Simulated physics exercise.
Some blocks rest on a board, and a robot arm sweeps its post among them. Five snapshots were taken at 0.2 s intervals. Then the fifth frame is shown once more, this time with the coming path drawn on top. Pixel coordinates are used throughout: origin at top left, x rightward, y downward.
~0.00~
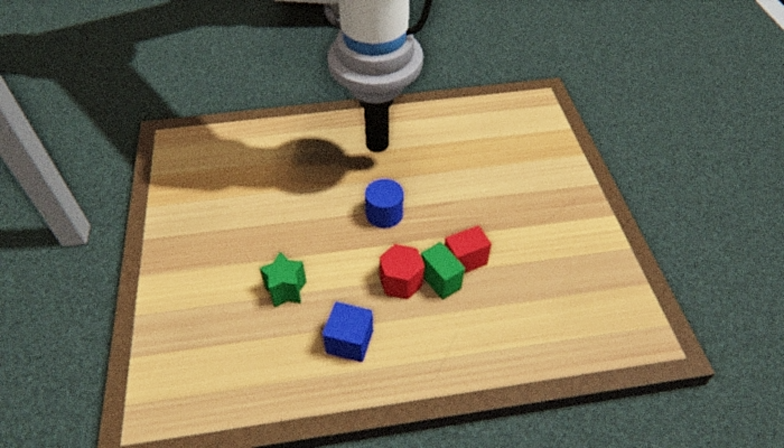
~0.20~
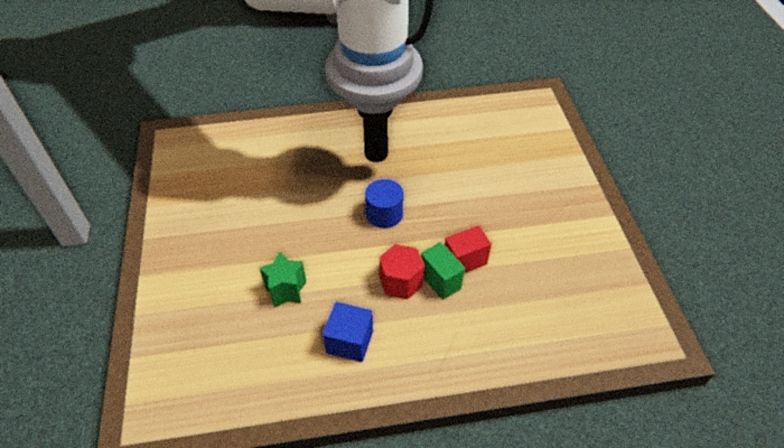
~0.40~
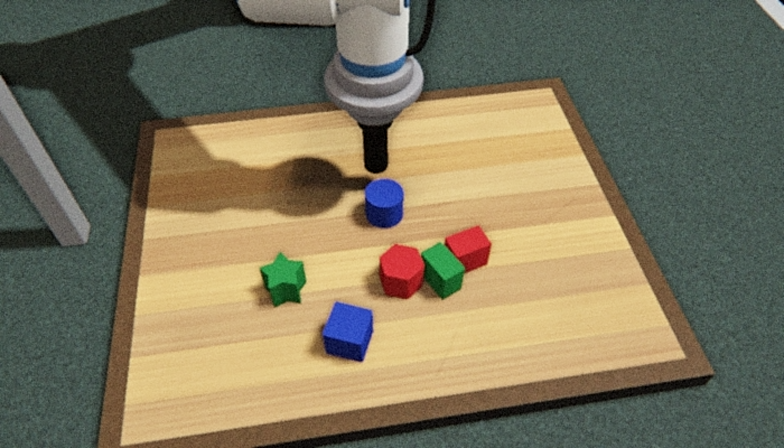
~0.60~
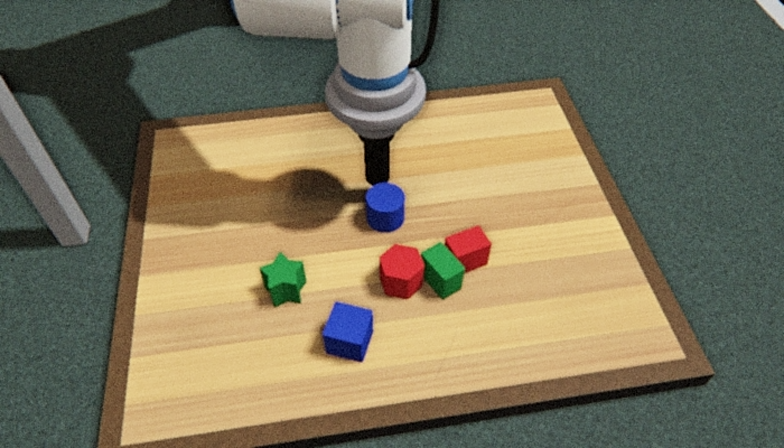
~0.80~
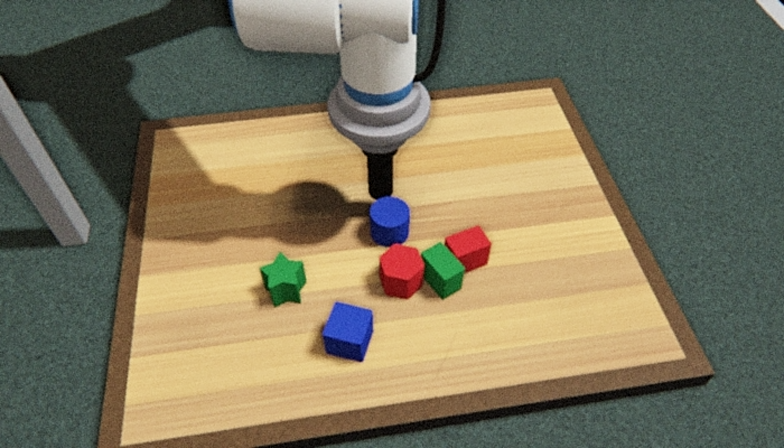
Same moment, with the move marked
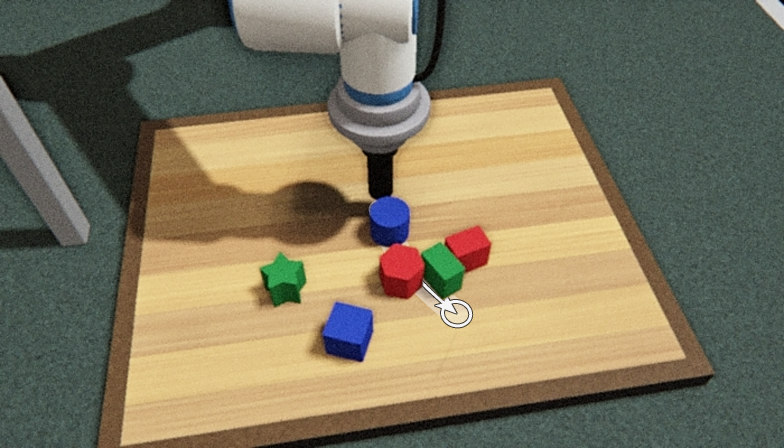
A robot arm moved its black post down the wooden board until it met the blue round block, then pushed it a short way toward the red six-sided block, while the other blocks stayed still.
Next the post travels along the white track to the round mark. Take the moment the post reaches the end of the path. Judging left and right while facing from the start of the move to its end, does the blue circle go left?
My answer is no.
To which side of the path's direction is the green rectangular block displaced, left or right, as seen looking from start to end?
The left-hand side.
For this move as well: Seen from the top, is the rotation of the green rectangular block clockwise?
No, that is not how it ends up.
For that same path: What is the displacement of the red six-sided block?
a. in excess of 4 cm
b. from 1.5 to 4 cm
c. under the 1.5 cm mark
a (in excess of 4 cm)
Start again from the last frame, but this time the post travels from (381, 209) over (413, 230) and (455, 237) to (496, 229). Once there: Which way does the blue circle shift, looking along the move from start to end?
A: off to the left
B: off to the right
Correct choice: B.
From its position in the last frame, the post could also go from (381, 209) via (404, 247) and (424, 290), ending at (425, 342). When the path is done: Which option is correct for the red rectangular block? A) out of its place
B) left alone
My pick is B.
The drawn path runs from (381, 209) via (395, 245) and (420, 280), ending at (457, 314).
The first path, step by step. One third of the way, post (395, 229); blue circle (400, 251); red six-sided block (405, 286), turned 20° anticlockwise.
Two thirds of the way, post (421, 265); blue circle (418, 290); red six-sided block (407, 327); green rectangular block (458, 270).
At the end, post (459, 299); blue circle (439, 320); red six-sided block (402, 345), turned 25° clockwise; green rectangular block (492, 283), turned 75° anticlockwise; red rectangular block not moved.
